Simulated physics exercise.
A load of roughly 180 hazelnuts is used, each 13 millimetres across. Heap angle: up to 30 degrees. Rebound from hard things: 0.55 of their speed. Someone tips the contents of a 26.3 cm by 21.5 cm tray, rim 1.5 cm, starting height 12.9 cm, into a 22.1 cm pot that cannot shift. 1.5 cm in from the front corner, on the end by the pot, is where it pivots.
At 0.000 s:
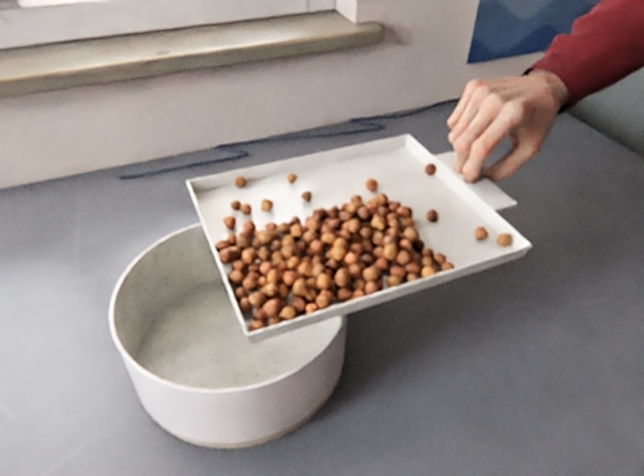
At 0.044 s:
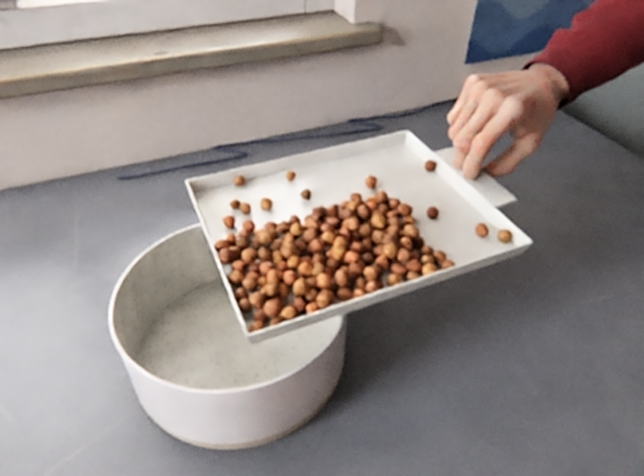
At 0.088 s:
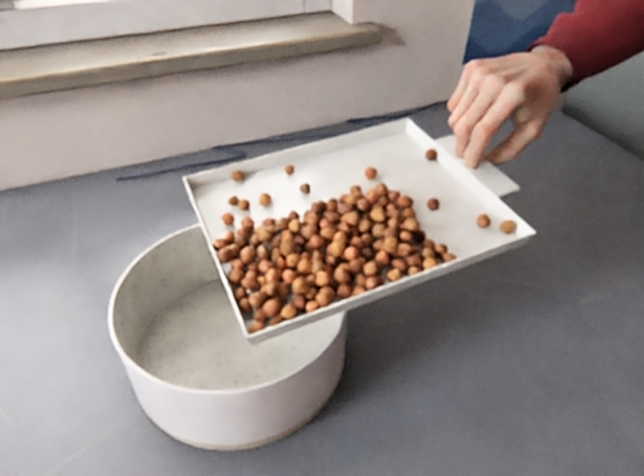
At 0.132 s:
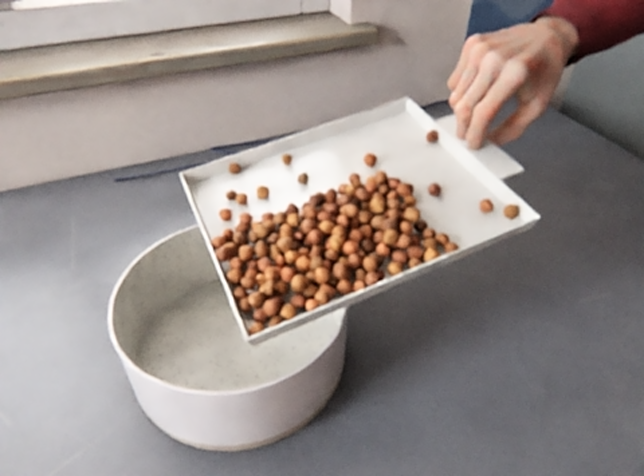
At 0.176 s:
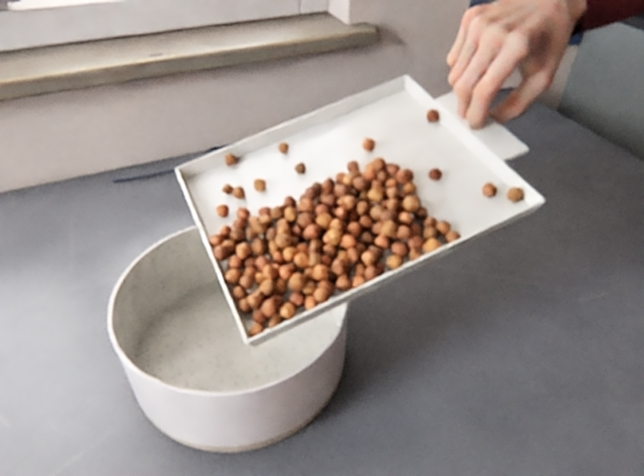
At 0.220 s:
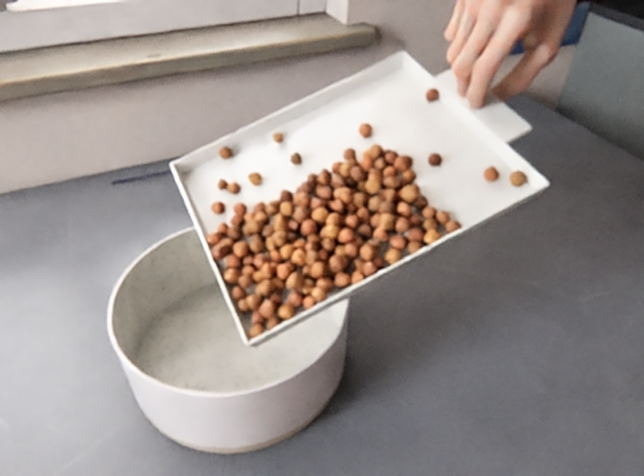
In the video, a hand holds a white tray of small round brown nuts with its left end over a round, pale pot on a gray surface, then raises the right end, tilting the tray steadily toward the left.
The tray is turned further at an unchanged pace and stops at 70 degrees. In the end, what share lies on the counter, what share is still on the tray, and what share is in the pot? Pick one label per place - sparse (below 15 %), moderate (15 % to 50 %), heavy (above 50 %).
Counter: Moderate; tray: Moderate; pot: Moderate.
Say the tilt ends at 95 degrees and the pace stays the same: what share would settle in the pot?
The pot would get around 40 per cent.
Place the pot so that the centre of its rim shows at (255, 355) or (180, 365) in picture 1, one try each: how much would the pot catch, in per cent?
First try around 75 %, second around 75 %.
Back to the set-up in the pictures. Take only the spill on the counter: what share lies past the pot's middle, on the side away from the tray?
Roughly 80 per cent.
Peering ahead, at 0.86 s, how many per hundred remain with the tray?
Estimate: Near 65 in a hundred.
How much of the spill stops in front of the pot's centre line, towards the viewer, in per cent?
Share: Some 100 %.
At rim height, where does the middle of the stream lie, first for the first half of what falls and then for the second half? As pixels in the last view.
(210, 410) or so first, later (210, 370).
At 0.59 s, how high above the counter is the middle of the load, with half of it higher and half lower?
Roughly 20 centimetres, give or take.
After 0.44 s, tilt 45 degrees; the tray holds 100 %, the pot 0 %.
Then, at 0.59 s, tilt 63 degrees; the tray holds 95 %, the pot 0 %.
After 0.86 s, tilt 70 degrees; the tray holds 65 %, the pot 15 %.
By 2.9 s all is still; counter 35 %, tray 25 %, pot 35 %.
